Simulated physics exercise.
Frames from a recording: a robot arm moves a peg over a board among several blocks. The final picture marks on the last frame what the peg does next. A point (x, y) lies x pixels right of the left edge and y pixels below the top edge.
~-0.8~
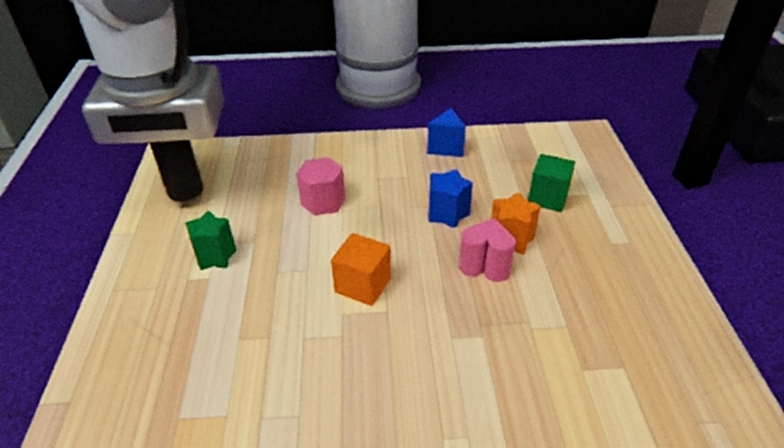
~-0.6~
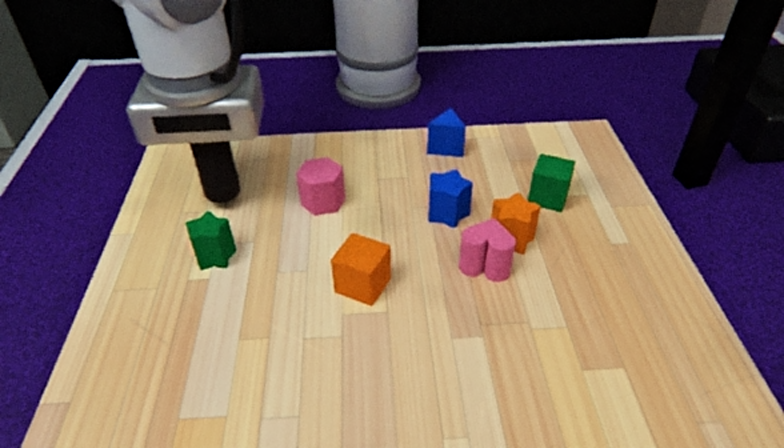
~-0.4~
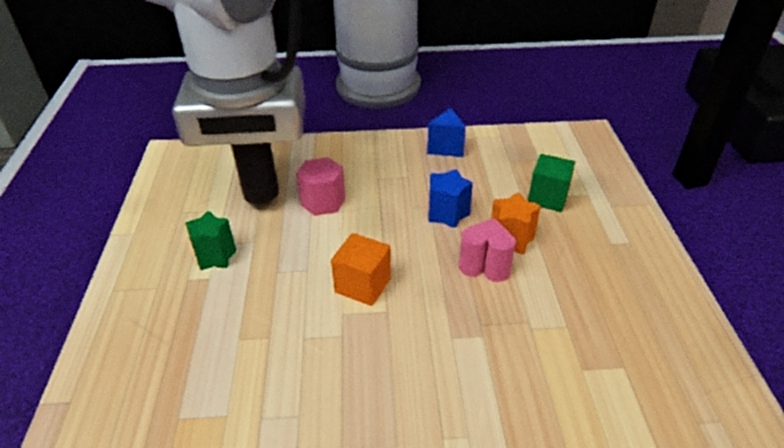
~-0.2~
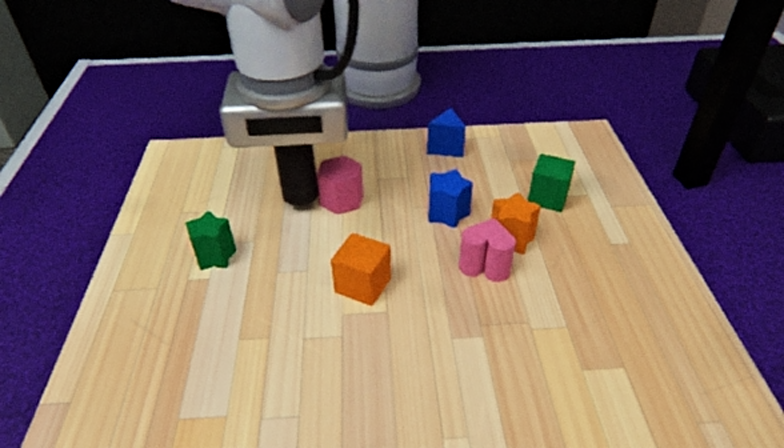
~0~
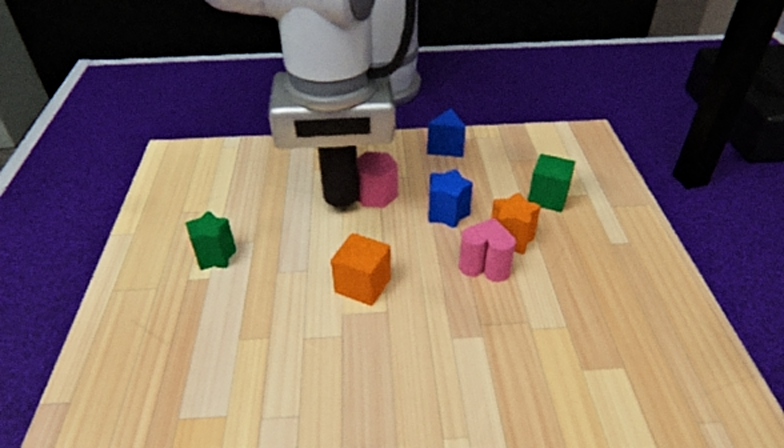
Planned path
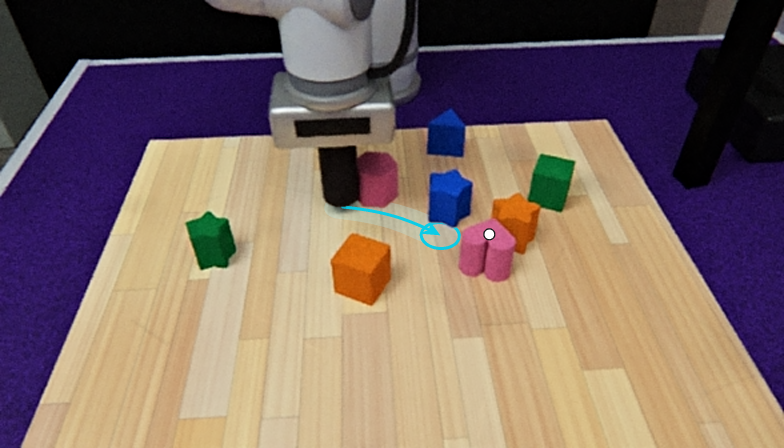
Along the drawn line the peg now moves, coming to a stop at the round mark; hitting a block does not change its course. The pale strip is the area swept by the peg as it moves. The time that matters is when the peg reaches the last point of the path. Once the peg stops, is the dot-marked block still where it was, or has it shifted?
The result: It stays put.
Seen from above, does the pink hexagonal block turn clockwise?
No
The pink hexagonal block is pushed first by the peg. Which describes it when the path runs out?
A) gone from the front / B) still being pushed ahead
(A)
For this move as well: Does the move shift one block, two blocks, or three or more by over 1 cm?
The way I see it, the answer is two.
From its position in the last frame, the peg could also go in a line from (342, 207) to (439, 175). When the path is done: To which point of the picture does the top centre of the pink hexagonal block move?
I predict (466, 130).
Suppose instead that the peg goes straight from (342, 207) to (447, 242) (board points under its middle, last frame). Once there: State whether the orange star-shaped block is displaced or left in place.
Well, the orange star-shaped block holds its place.
Path on the board, from (342, 207) over (376, 212) and (409, 221) to (440, 235); the dot is on the pink heart block.
On the path given first. One third of the way, peg (377, 202); pink hexagonal block (400, 160), turned 45° anticlockwise.
Two thirds of the way, peg (410, 211); pink hexagonal block (400, 160), turned 50° anticlockwise.
At the end, peg (441, 225); pink hexagonal block (400, 160), turned 50° anticlockwise; blue star-shaped block (463, 185), turned 55° anticlockwise; pink heart block in place.
